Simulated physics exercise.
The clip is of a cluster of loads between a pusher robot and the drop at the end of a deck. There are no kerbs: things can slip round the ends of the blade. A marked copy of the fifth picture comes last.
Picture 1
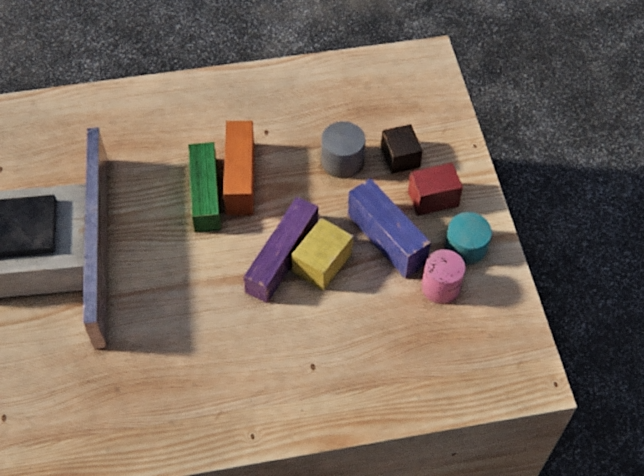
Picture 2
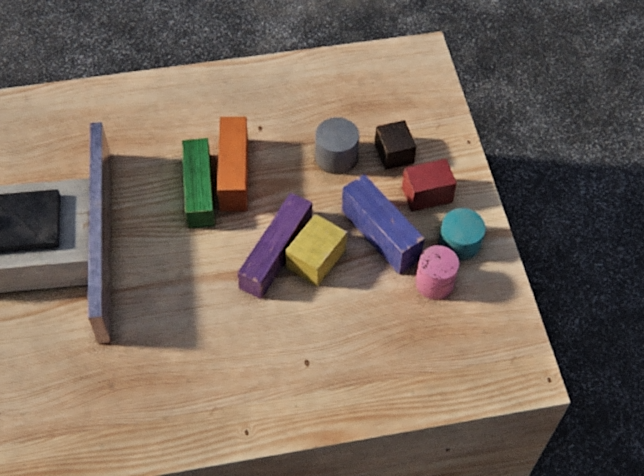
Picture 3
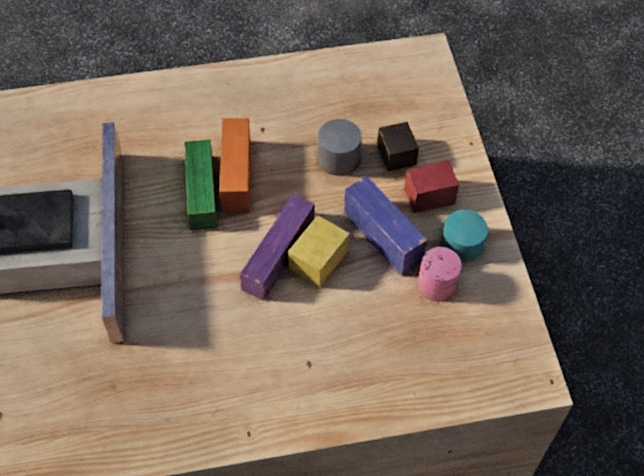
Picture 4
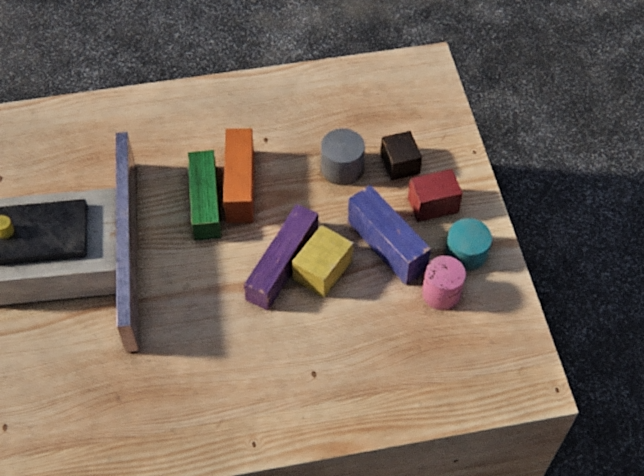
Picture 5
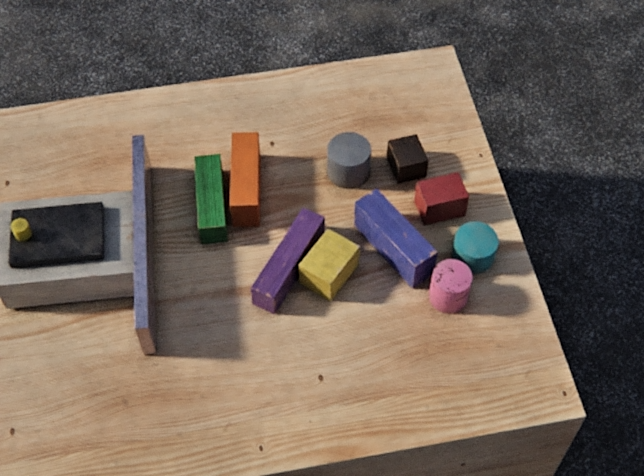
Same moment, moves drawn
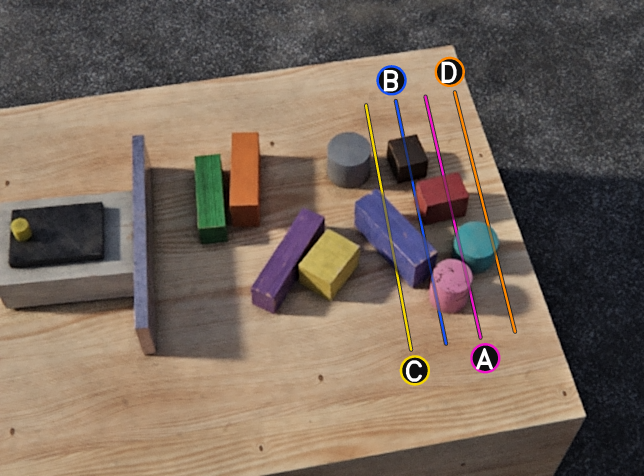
On a wooden deck, a pusher robot with a wide flat blade creeping right toward a still cluster of coloured blocks and cylinders.
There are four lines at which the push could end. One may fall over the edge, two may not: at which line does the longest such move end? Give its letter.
As far as mark C.
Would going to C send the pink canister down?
No.
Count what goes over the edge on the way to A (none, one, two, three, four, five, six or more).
In all, five.
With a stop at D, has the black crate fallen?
By then, yes.
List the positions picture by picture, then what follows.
Orange stick (240, 167); green stick (205, 187); black crate (401, 149), in the first picture.
Robot (19, 220); pink canister (437, 273), in the second picture.
Robot (33, 220); turquoise canister (464, 235), in the third picture.
Robot (47, 230); yellow crate (323, 261), in the fourth picture.
Robot (64, 233); grey canister (349, 160); orange stick (246, 179); green stick (211, 198), in the fifth picture.
On the marked copy, A at (451, 208); B at (419, 213); C at (387, 218); D at (483, 203).
Taking C. A third of the way, robot (154, 219); orange stick (273, 175); green stick (248, 193).
Two thirds of the way, robot (244, 205); black crate (425, 157); grey canister (388, 155).
When it is over, robot (311, 194); black crate (487, 156); turquoise canister (508, 240); none fallen.
As for the rest, A drops five; B drops three; D drops six.
